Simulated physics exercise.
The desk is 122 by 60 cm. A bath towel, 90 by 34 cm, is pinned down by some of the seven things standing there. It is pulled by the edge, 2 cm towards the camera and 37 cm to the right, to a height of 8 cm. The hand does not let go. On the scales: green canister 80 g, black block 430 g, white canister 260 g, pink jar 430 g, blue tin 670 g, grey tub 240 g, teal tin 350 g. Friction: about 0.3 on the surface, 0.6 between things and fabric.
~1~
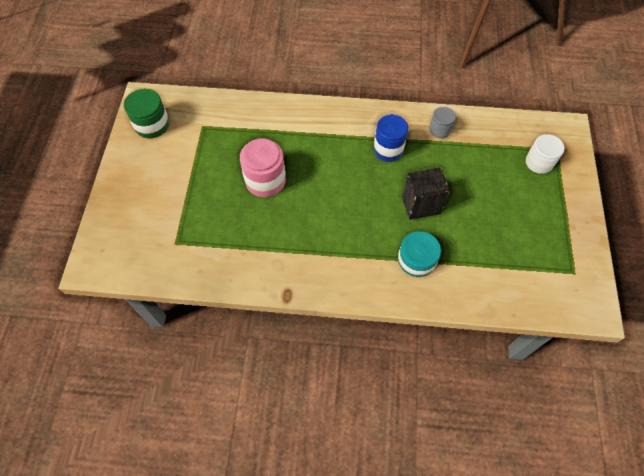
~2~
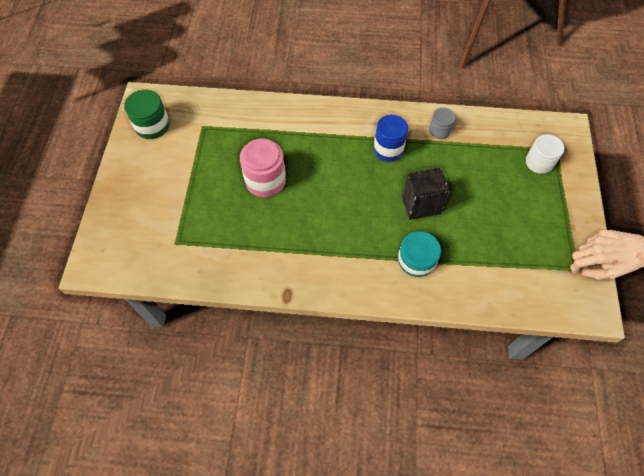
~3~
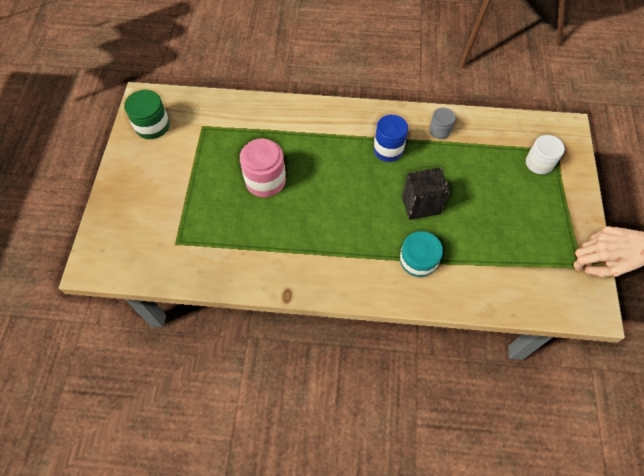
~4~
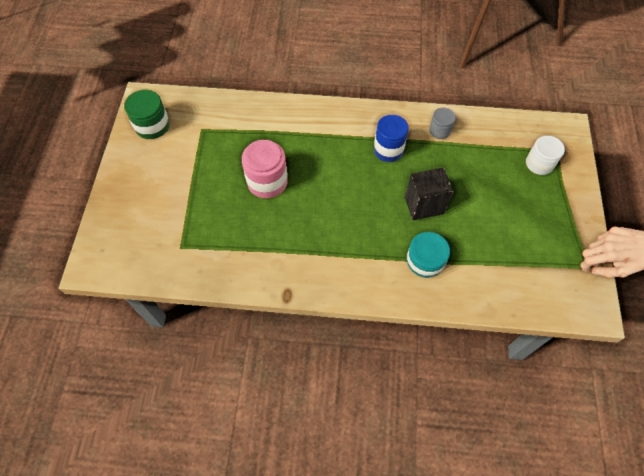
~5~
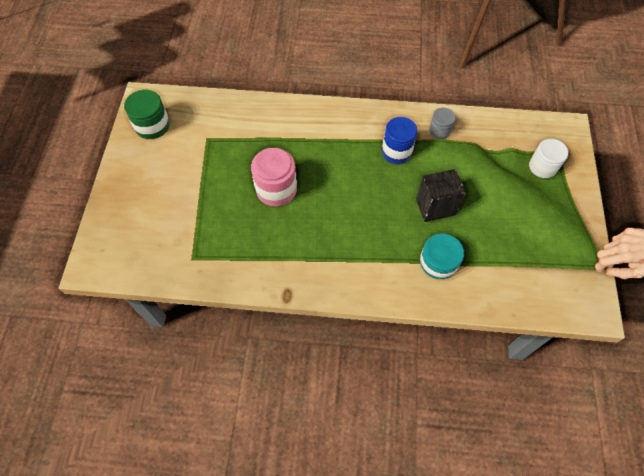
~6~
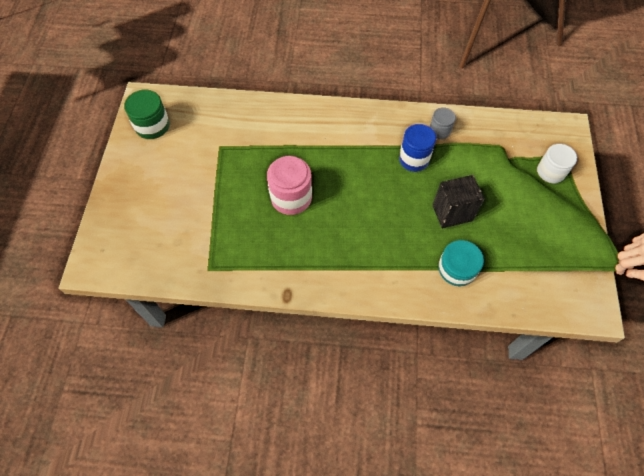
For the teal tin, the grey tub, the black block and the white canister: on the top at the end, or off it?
The teal tin stays on, the grey tub keeps to the top, the black block keeps to the top, the white canister falls off.
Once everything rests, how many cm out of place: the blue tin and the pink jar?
About: Blue tin 40 cm, pink jar 40 cm.
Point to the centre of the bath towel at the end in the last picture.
Around (531, 245).
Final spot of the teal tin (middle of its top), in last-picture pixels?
Around (619, 300).
Next, 95 % of the bath towel is still over the top; teal tin 19 cm off its start, black block 17 cm off its start, white canister 11 cm off its start.
Then, 80 % of the bath towel is still over the top; teal tin 30 cm off its start, black block 27 cm off its start, white canister 22 cm off its start.
After that, 70 % of the bath towel is still over the top; teal tin 38 cm off its start at (602, 296), black block 35 cm off its start at (591, 224), white canister over the edge.
Later, 65 % of the bath towel is still over the top; teal tin 41 cm off its start, black block 39 cm off its start, white canister over the edge.
At the end, 65 % of the bath towel is still over the top; teal tin 41 cm off its start at (619, 300), black block 40 cm off its start at (618, 232), white canister over the edge, grey tub 0 cm off its start at (445, 116).
